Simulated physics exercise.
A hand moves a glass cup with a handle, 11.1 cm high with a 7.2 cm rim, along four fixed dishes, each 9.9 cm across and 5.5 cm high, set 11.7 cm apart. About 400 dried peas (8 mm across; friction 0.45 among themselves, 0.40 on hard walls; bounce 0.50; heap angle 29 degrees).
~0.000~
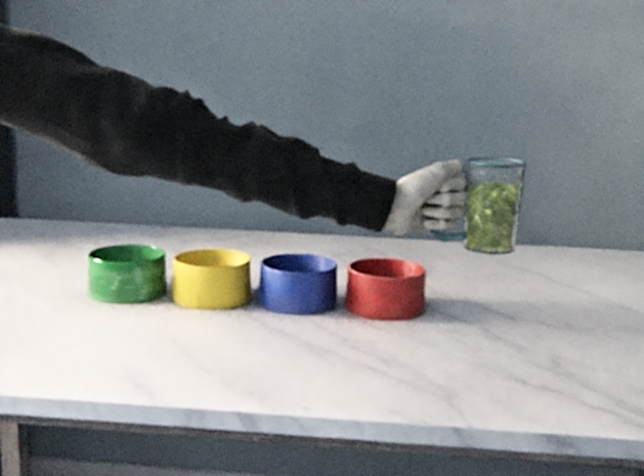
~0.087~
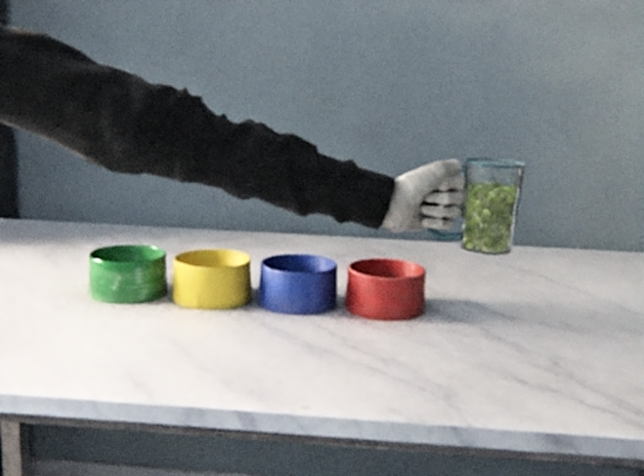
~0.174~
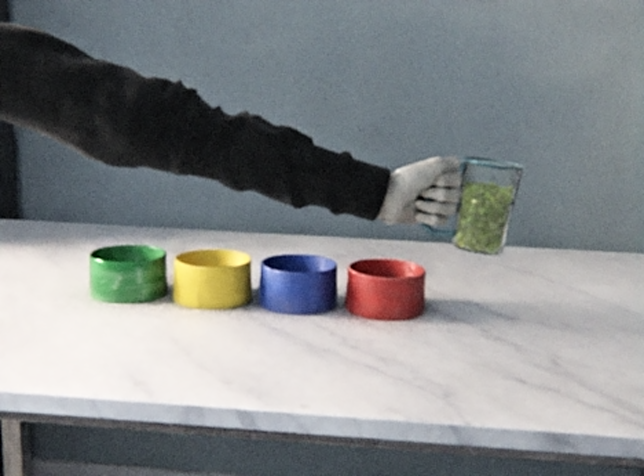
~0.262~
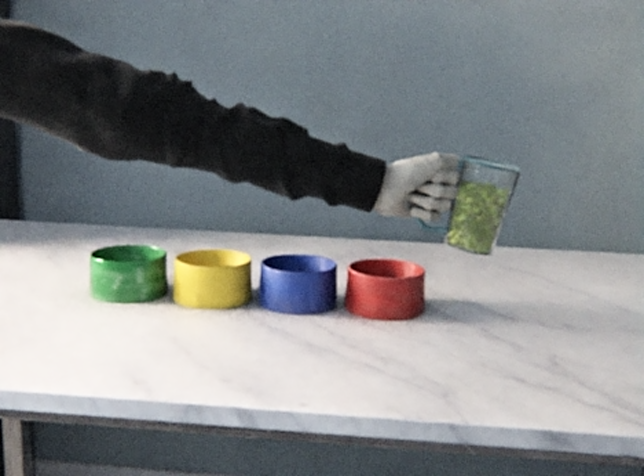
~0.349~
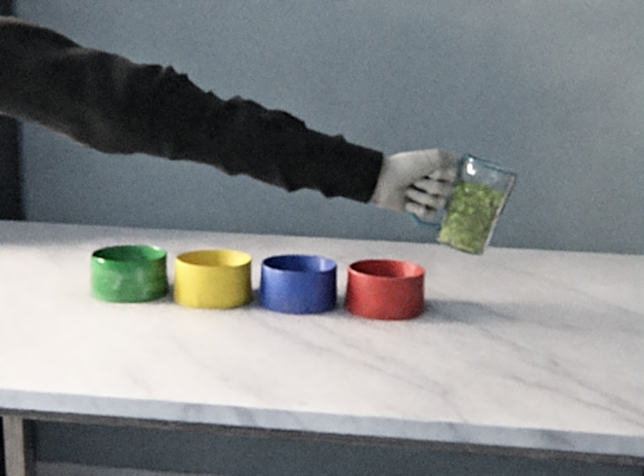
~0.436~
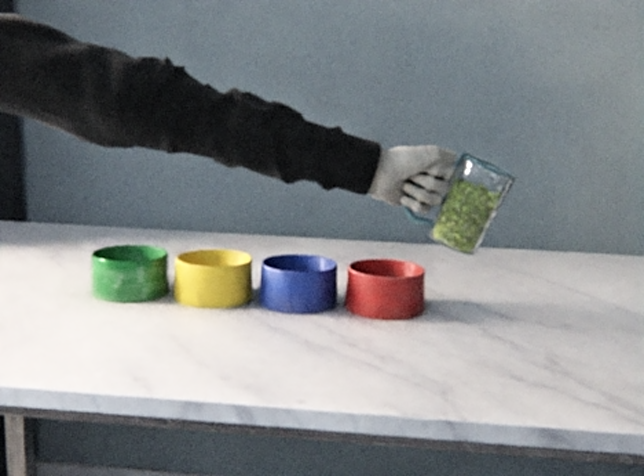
On a pale marbled tabletop with green, yellow, blue and red dishes in a row, a hand in a dark sleeve holds a glass cup of green pieces above the right side, then tilts it gradually rightward while shifting slightly left.
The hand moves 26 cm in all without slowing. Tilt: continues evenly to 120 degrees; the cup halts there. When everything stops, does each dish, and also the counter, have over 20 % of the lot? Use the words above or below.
Red - above; blue - below; green - below; yellow - below; counter - above.
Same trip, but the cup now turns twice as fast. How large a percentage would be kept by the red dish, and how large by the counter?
In that case you'd see red at 0 and the counter at 100.
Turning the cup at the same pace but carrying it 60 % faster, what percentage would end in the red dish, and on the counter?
Result - red dish: 60; counter: 30.
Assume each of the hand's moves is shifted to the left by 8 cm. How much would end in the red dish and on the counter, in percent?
In that case the red dish gets 80 and the counter 20.
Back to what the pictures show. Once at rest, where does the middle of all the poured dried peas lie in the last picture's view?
Somewhere around (412, 303) in the final frame.
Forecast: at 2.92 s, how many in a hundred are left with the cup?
Some 0 per cent of the load.
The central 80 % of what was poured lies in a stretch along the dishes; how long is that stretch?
About 17 cm.
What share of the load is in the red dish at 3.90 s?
Roughly 55 in a hundred.
After 1.93 s, tilt 104 degrees; cup holds 90 %.
Then, at 2.92 s, tilt 120 degrees; cup holds 0 %, red 55 %.
After 3.90 s, tilt 120 degrees; cup holds 0 %, red 55 %.
By 4.2 s all is still; red 55 %, blue 0 %, green 0 %, yellow 0 %, counter 45 %.
